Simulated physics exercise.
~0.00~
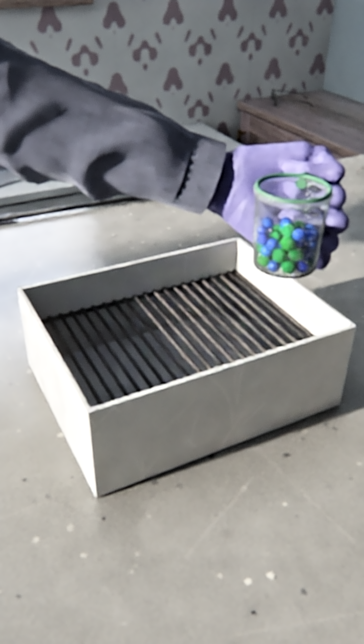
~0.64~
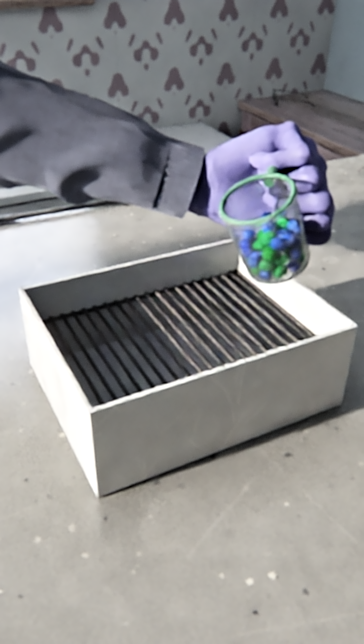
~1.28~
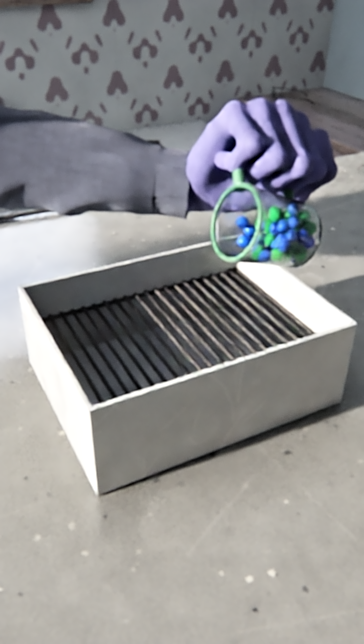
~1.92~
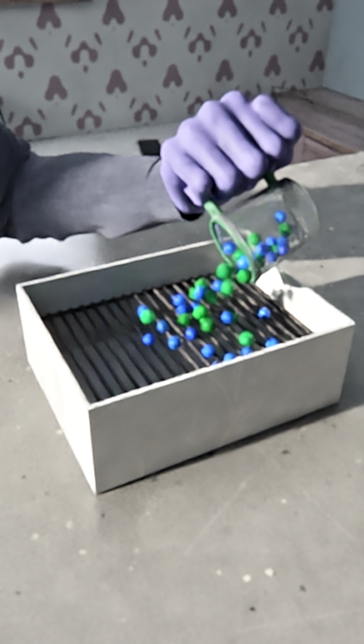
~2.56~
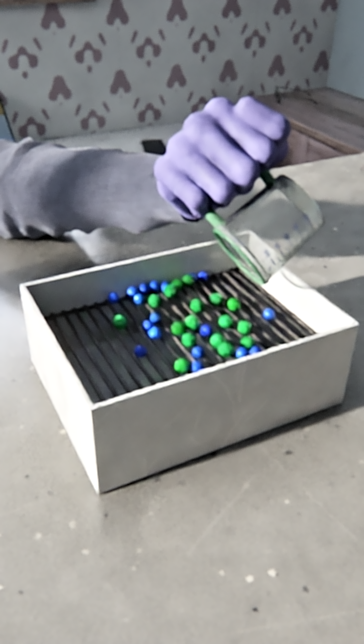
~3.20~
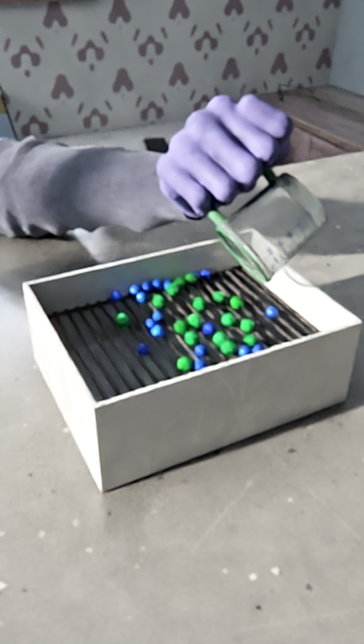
A gloved hand tips a cup, pouring green and blue pieces that all stay on the rack.
